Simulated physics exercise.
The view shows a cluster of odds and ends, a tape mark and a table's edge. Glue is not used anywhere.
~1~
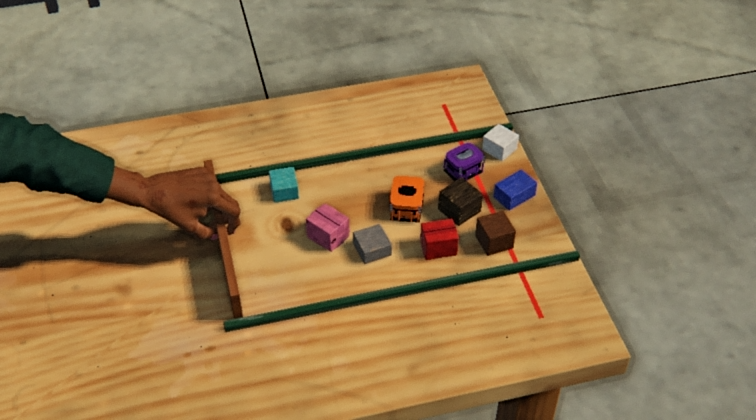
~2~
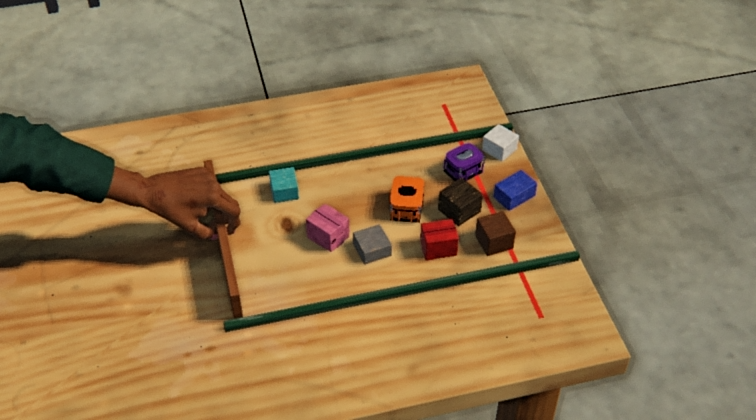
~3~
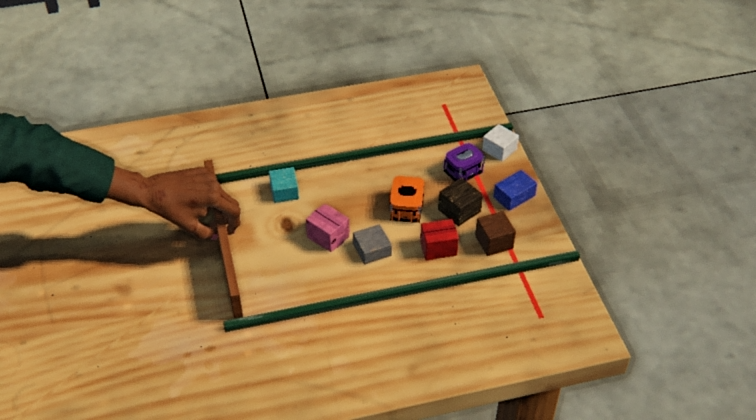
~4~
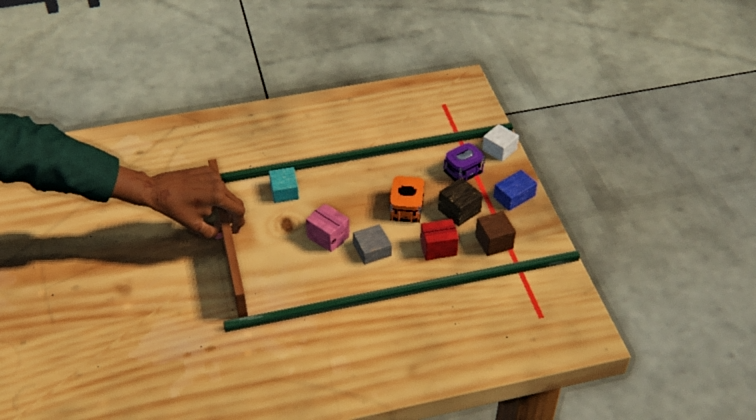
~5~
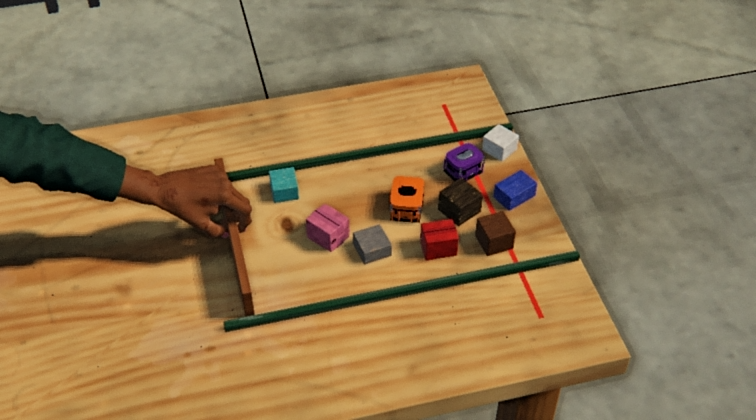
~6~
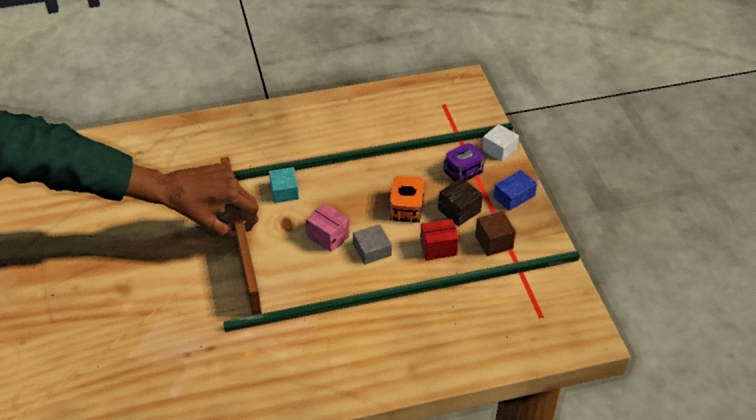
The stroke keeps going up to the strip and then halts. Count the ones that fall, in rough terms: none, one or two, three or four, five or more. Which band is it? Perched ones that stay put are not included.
It ends with three pieces or four gone from the top.
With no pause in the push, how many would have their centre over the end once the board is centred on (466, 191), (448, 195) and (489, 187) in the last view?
The counts would come out as 1, 1 and 3.
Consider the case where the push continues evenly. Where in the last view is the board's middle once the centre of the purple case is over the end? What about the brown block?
The middle is at (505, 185) when it's the purple case, and at (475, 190) when it's the brown block.
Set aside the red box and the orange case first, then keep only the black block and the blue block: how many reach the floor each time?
1 in the first case and 2 in the second.
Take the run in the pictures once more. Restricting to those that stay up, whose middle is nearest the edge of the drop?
White block.
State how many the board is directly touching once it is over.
So the total is 3.
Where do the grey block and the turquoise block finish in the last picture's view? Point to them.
In the last picture they sit at about (514, 219) and about (480, 150).
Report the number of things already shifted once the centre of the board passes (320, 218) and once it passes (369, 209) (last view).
First position 2; second position 4.
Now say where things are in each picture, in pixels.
In the first picture, white block (500, 143); blue block (515, 190); purple case (464, 163); board (223, 237); tape (488, 200).
In the second picture, blue block (515, 190); black block (460, 202).
In the third picture, purple case (464, 163); board (223, 237).
In the fourth picture, white block (500, 143); red box (439, 240).
In the fifth picture, blue block (515, 190); pink box (328, 228).
In the sixth picture, white block (500, 143); blue block (515, 190); purple case (464, 163); board (240, 233); tape (488, 200).
A little later, none off yet; white block at rest near (500, 143); blue block at rest near (515, 190); purple case at rest near (464, 163).
When it is over, the number that fall off is three or four; down, black block, brown block and blue block.
